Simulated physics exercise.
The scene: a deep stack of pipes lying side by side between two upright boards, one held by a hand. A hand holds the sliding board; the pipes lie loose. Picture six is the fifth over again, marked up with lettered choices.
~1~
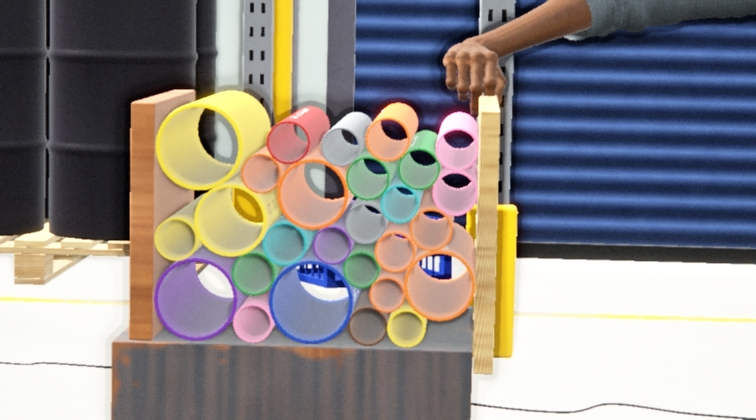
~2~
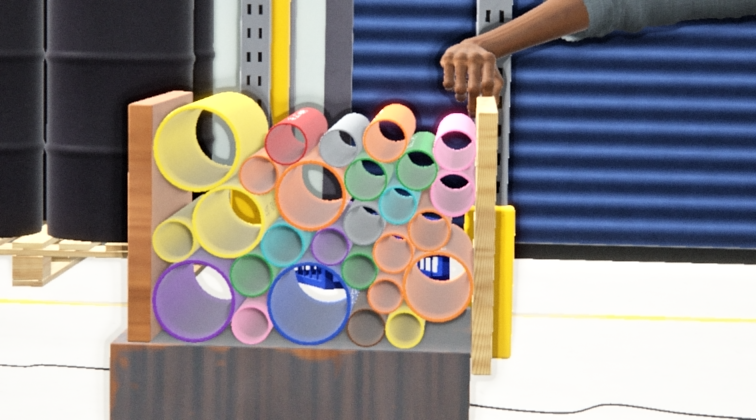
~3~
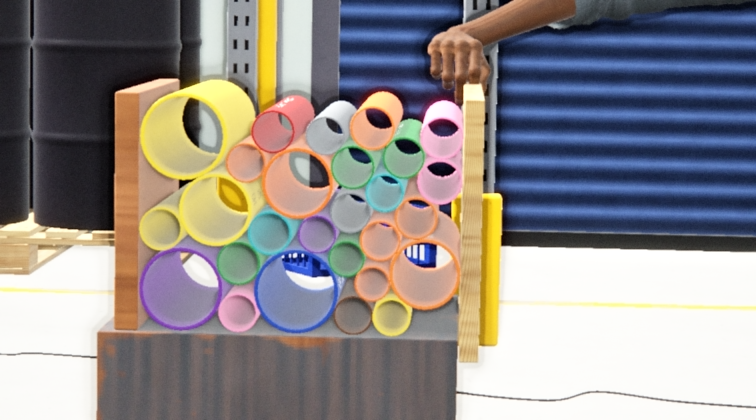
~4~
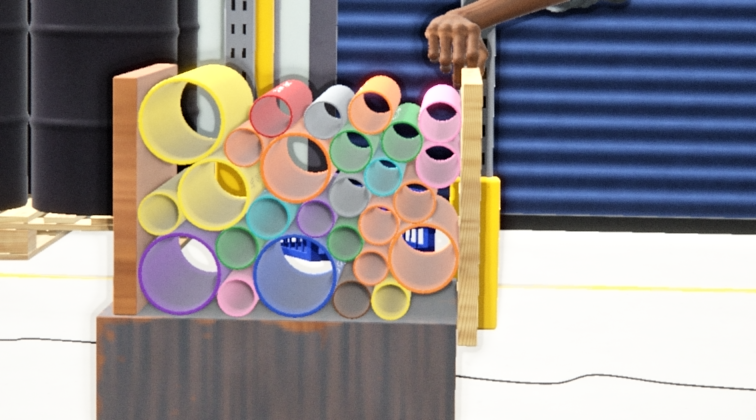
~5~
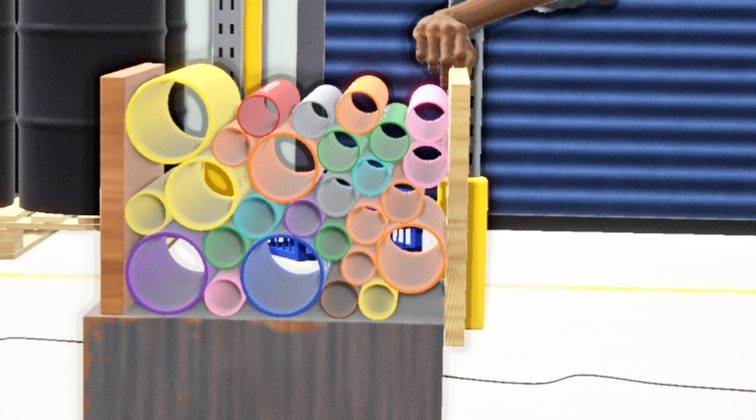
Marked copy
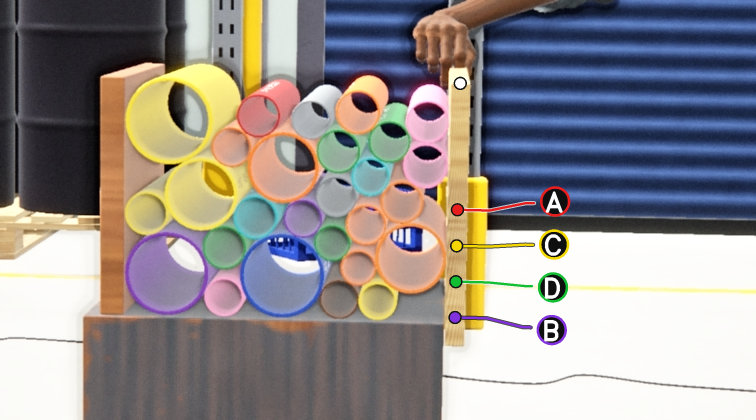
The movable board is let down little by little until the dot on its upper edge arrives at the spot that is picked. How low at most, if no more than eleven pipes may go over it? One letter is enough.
At most to D.
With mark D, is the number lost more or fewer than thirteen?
It loses fewer than thirteen.
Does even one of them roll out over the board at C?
At C: Yes.
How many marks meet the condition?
Three of the four.
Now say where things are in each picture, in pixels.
In the first picture, an orange pipe (261, 173); a red pipe (288, 142); side board (486, 223).
In the second picture, side board (484, 224); a purple pipe (194, 301).
In the third picture, an orange pipe (424, 274); a purple pipe (318, 234).
In the fourth picture, a grey pipe (349, 197); an orange pipe (244, 147).
In the fifth picture, a red pipe (259, 115); side board (457, 195); a purple pipe (167, 273).
On the copy, A at (458, 209); B at (455, 318); C at (457, 246); D at (456, 282); the white dot at (461, 83).
On D. First, top of the board (448, 168).
Then, top of the board (446, 265).
Finally, top of the board (446, 281), about eight out over the board.
By contrast, A three out over the board; B more than eleven out over the board; C about eight out over the board.
